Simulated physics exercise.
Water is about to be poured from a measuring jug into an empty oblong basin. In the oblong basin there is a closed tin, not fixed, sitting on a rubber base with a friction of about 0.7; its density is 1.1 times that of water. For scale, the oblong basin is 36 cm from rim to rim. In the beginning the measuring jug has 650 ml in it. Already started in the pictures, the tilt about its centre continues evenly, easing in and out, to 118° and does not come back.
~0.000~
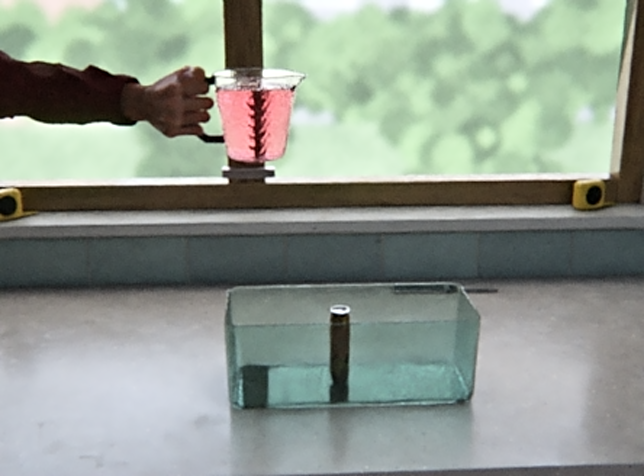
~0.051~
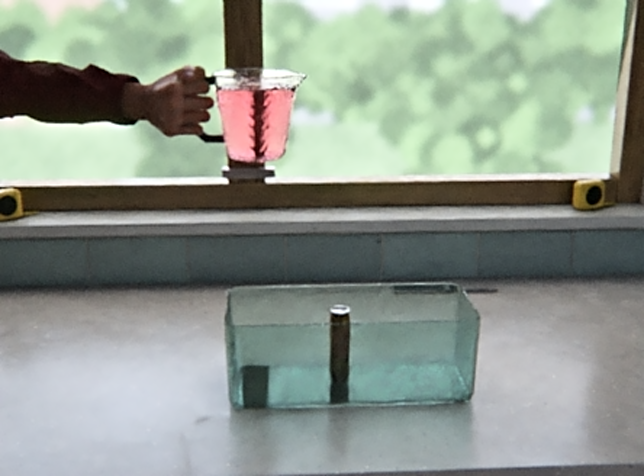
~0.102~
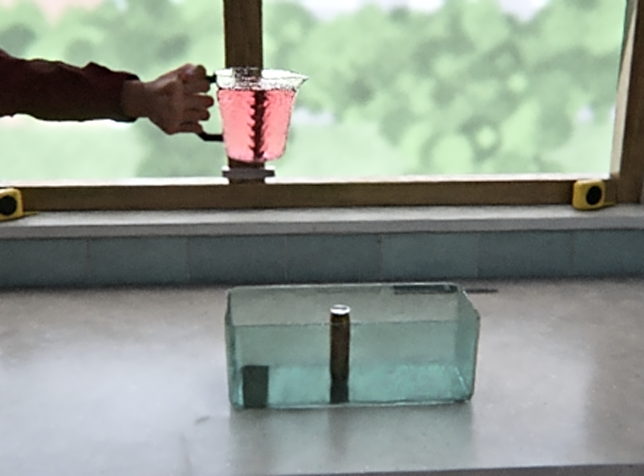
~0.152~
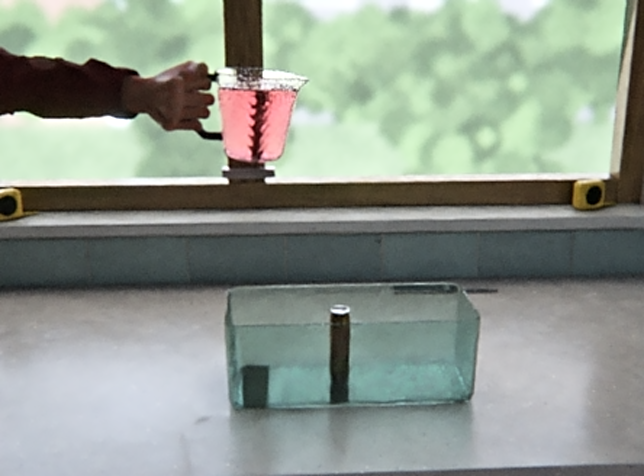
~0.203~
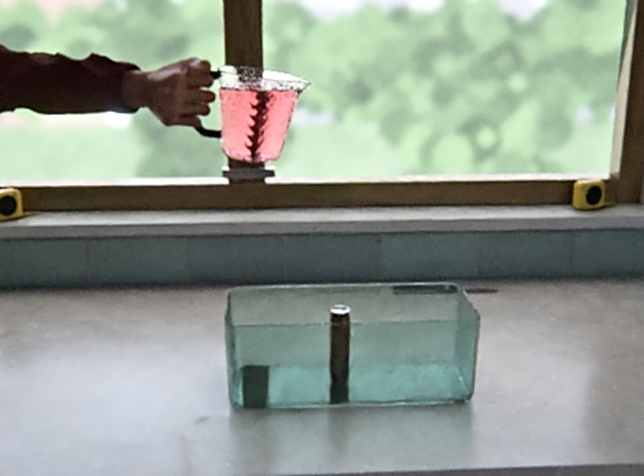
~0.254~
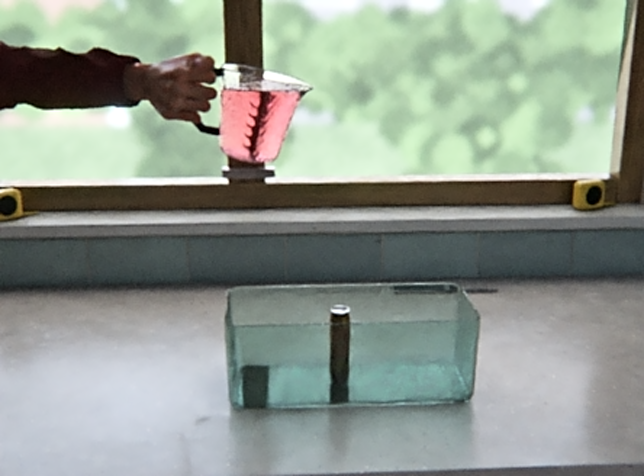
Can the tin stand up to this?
I'd say it will ride it out.
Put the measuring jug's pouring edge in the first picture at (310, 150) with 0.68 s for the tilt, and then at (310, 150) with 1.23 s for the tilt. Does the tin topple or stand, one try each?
Trial 1 - tin tips; trial 2 - tin stays standing.
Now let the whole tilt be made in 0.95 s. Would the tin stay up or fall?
In that case the tin stays vertical.
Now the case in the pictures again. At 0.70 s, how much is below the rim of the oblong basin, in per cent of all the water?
Some 4 per cent.
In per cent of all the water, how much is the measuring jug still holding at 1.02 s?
Some 7 per cent.
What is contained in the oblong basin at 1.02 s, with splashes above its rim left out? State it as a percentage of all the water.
Some 64 percent.
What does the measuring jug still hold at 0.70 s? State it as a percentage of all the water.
Close to 66 percent of the liquid remains at that time.
After 0.70 s the tilt is 71° and 66 per cent is still to pour; the tin stands where it began.
After 1.02 s the tilt is 110° and 7 per cent is still to pour; the tin stands where it began.
After 1.36 s the tilt is 118° and 0 per cent is still to pour; the tin stands where it began.
After 1.73 s the tilt is 118° and 0 per cent is still to pour; the tin stands where it began.
In the end the tin stands where it began.
